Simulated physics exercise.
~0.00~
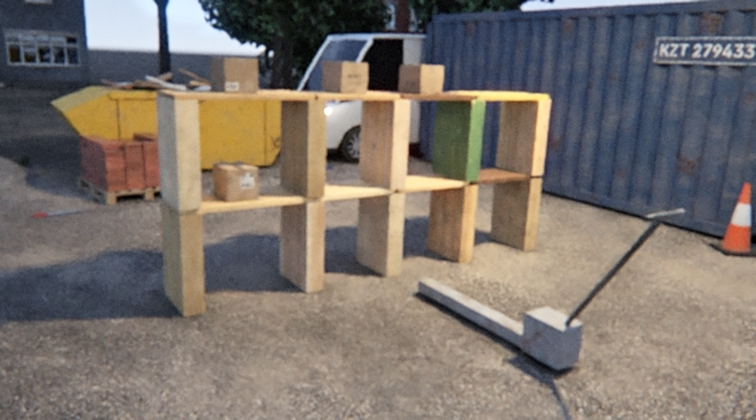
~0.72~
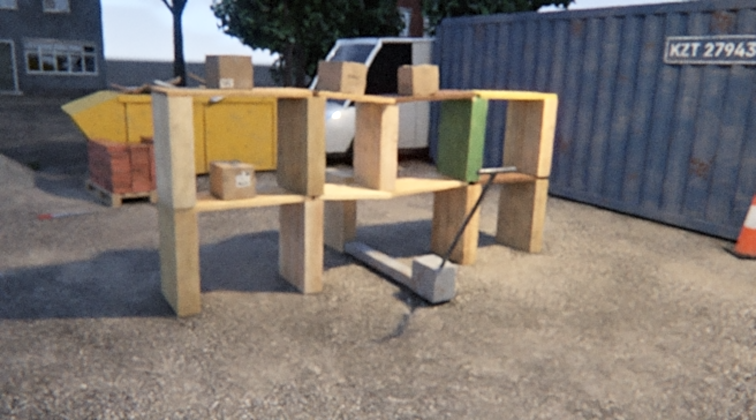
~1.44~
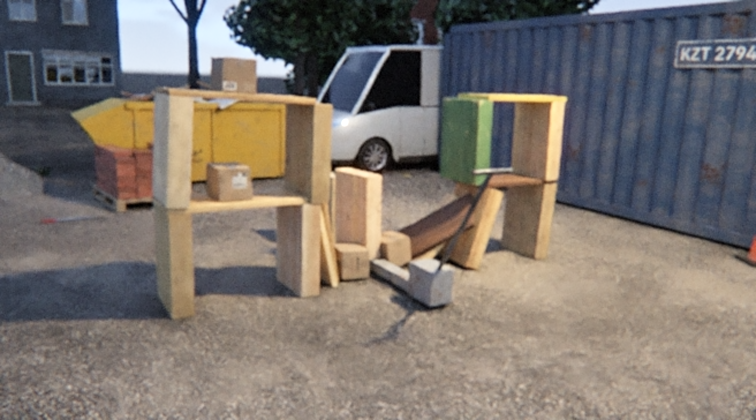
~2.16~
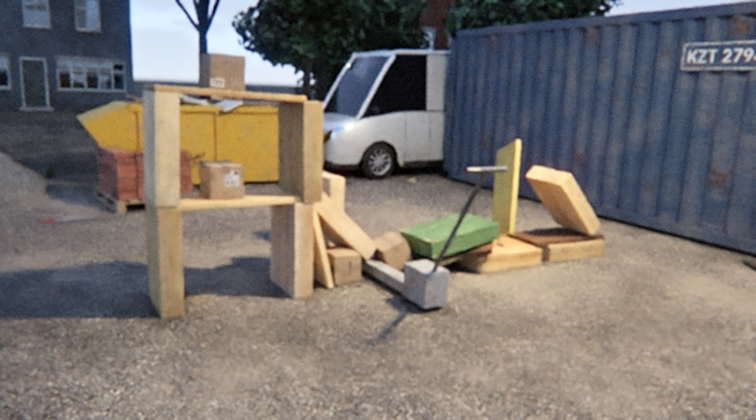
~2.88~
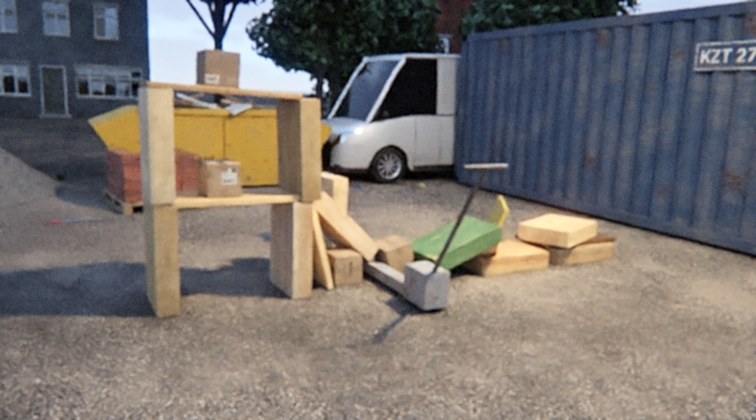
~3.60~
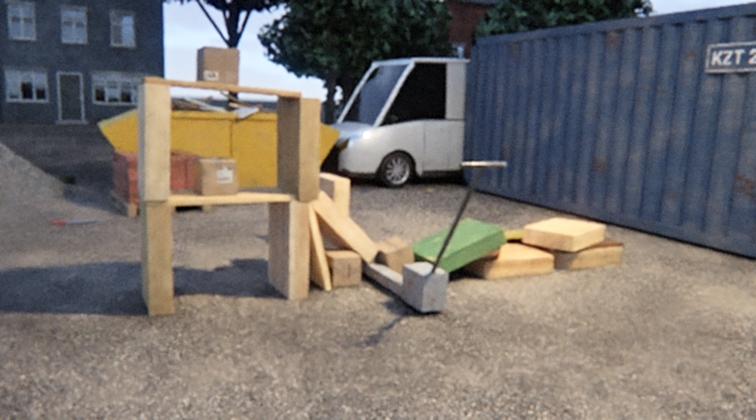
The clip shows a floor jack sliding into the base of a two-tier shelf of loose timber slabs and boards, knocking out an upright. The middle collapses, then the right end with its green slab topples, leaving a heap beside the left section, still standing with its cartons.
